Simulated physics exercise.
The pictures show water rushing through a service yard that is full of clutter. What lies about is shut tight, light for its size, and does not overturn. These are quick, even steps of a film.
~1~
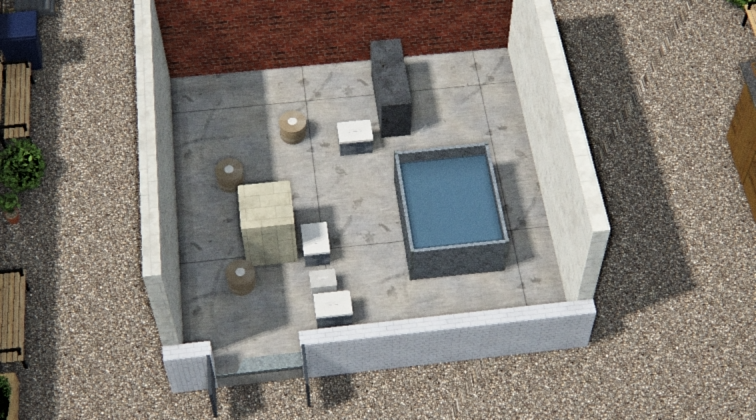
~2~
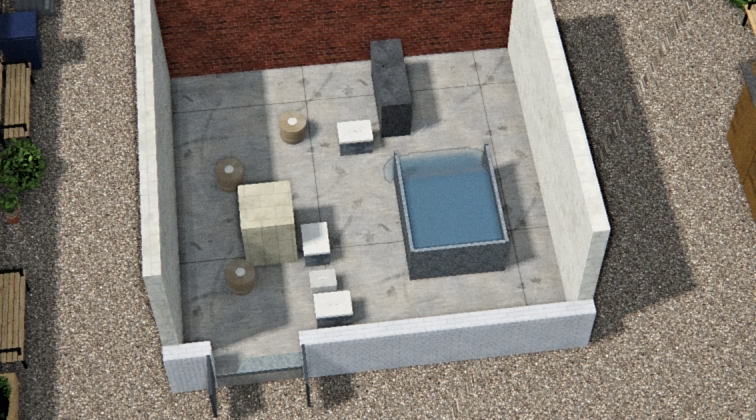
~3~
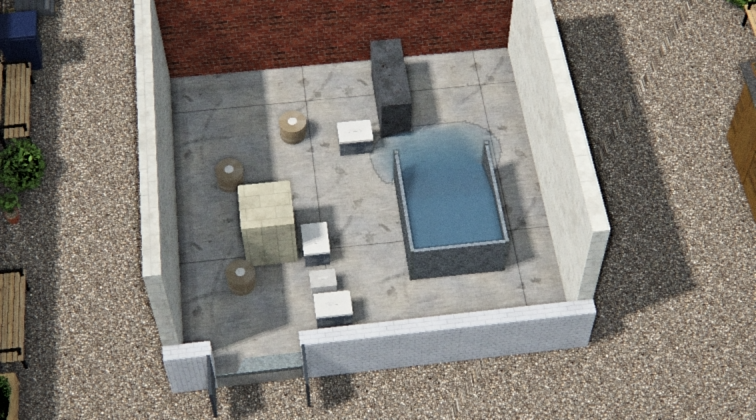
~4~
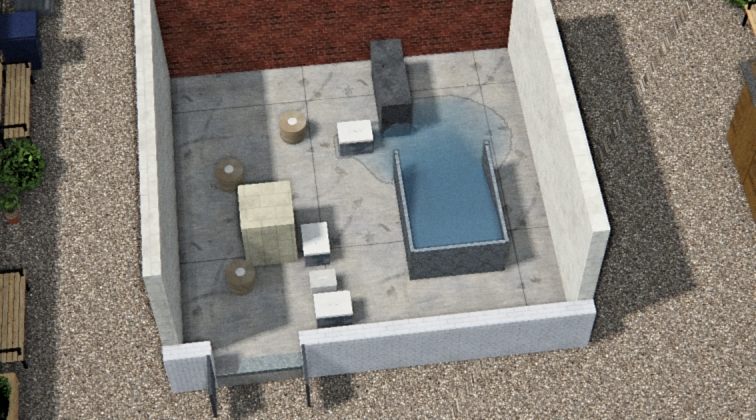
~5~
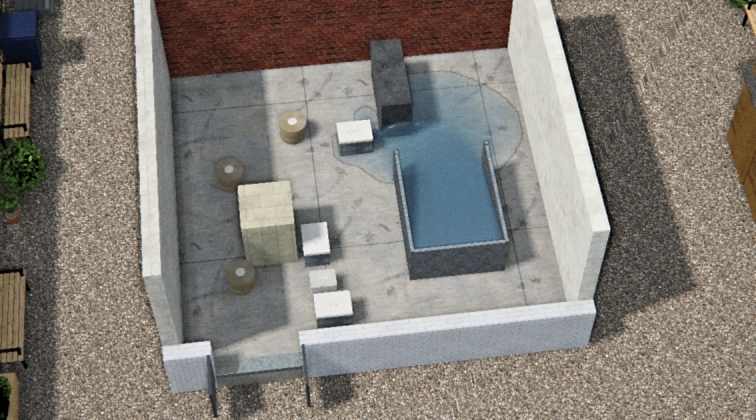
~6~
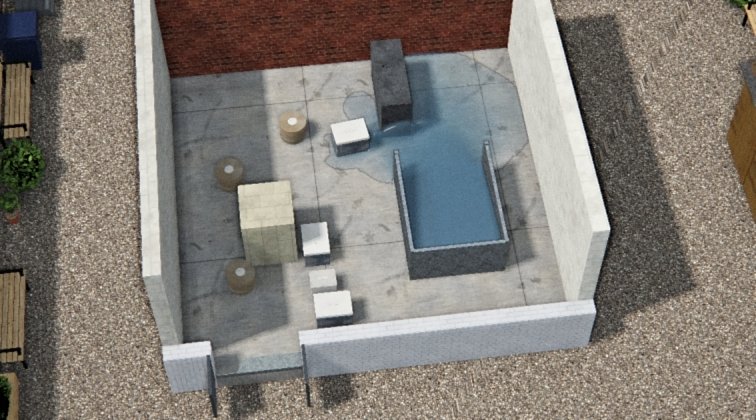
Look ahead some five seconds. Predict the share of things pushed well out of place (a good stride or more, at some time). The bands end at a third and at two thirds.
That comes to under a third.
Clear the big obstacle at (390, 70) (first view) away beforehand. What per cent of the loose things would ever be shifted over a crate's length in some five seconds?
Close to 10 %.
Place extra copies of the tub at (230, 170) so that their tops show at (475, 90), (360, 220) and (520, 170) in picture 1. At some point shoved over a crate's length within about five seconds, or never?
In that order: Pushed that far, no, that far or more.
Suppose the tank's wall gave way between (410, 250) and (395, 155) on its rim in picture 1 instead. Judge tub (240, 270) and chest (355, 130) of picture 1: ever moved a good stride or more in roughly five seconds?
In turn: Not that far, not that far.
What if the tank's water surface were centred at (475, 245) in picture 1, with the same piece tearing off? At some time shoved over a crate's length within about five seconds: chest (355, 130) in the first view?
For that one: That far or more.
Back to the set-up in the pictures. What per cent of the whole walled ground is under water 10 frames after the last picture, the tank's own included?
Close to 45 %.
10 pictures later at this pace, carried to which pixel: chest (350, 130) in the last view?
Roughly at (291, 128).
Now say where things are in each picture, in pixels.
In the first picture, a chest at (355, 131), on the bottom; a tub at (240, 272) rests on the ground; 0 of 7 have shifted.
In the second picture, a chest at (355, 131) rests on the ground; a tub at (240, 272) rests on the ground; 0 of 7 have shifted.
In the third picture, a chest at (355, 131), on the bottom; a tub at (240, 272) rests on the ground; 0 of 7 have shifted.
In the fourth picture, a chest at (355, 131) rests on the ground; a tub at (240, 272), on the bottom; 0 of 7 have shifted.
In the fifth picture, a chest at (354, 131), on the bottom; a tub at (240, 272), on the bottom; 0 of 7 have shifted.
In the sixth picture, a chest at (350, 131), on the bottom, close to its start; a tub at (240, 272), on the bottom; 1 of 7 have shifted.
A moment on, 0 of 7 are well off their spots; 0 afloat.
Next, 1 of 7 are well off their spots; 0 afloat.
Later, 1 of 7 are well off their spots; 0 afloat.
In the end, 1 of 7 are well off their spots, and 1 have been at some point; 0 afloat.
